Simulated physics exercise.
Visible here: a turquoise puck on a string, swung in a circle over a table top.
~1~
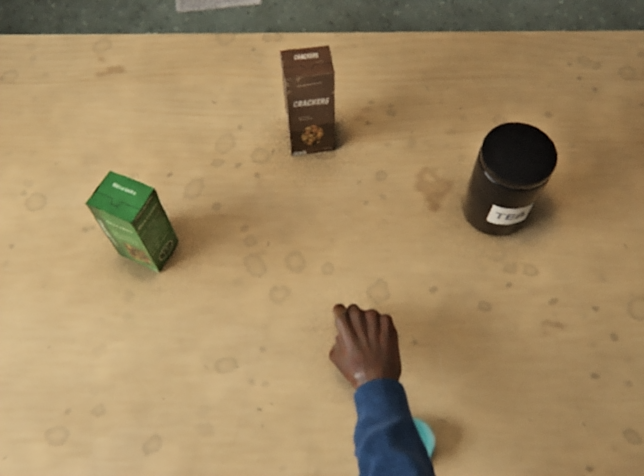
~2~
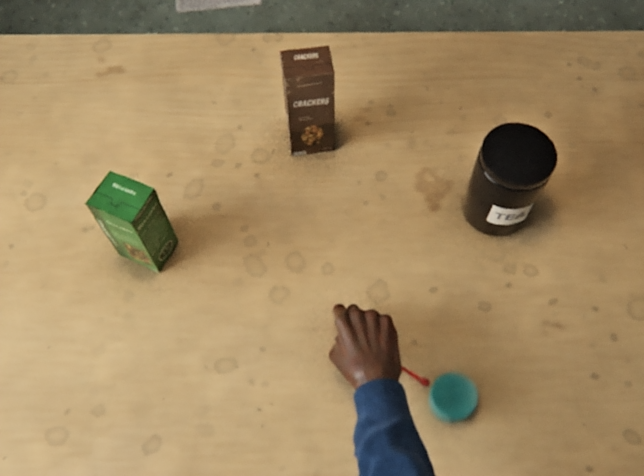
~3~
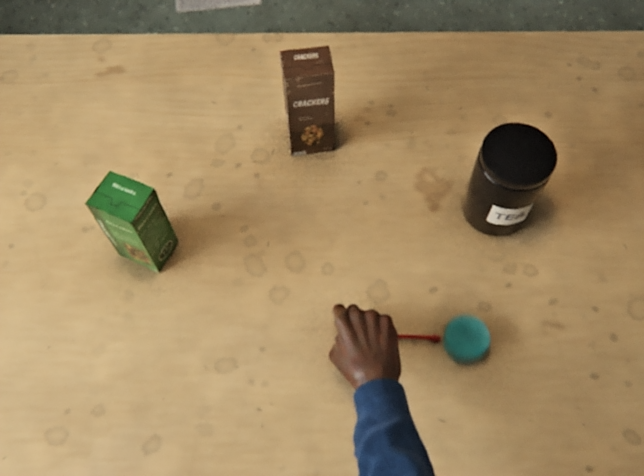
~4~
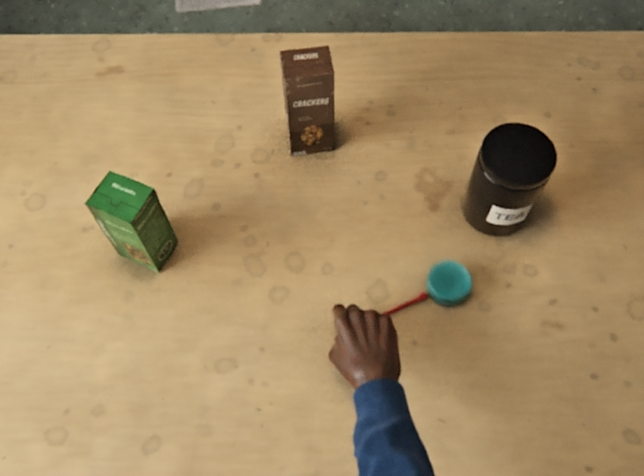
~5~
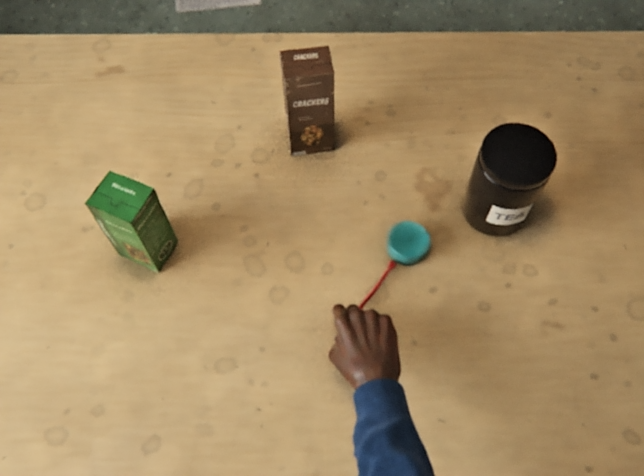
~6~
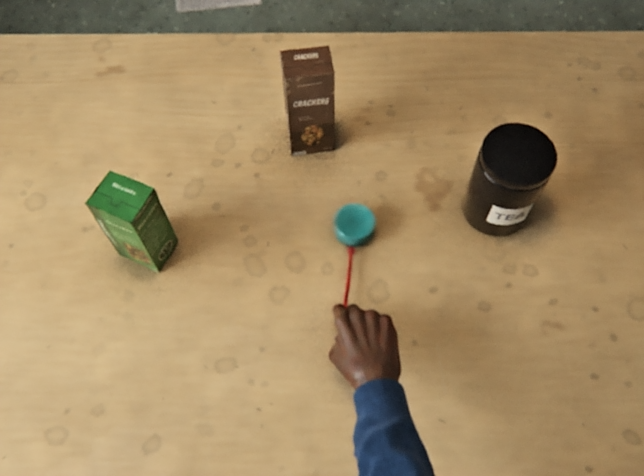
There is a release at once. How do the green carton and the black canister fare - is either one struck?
As things turn out, the green carton is struck, the black canister is left alone.
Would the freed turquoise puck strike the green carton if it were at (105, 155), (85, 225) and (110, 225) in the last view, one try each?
Going through them: First case, it is passed by; second case, it gets tagged; third case, it gets tagged.
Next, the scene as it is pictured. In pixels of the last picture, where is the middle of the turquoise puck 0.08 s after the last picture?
Approximate spot: (243, 231).
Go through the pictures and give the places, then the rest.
Turquoise puck (410, 441); green carton (120, 195); black canister (520, 152); brown carton (307, 61), in the first frame.
Turquoise puck (455, 395), in the second frame.
Turquoise puck (468, 336), in the third frame.
Turquoise puck (450, 280), in the fourth frame.
Turquoise puck (409, 239), in the fifth frame.
Turquoise puck (354, 221); green carton (120, 195); black canister (520, 152); brown carton (307, 61); going round anticlockwise, in the sixth frame.
Then, 0.08 s later than the last view, puck near (243, 231).
Then, 0.20 s later than the last view, puck near (121, 238); green carton pushed aside.
Finally, puck out of view; green carton knocked over. The green carton gets hit and the black canister escapes it.
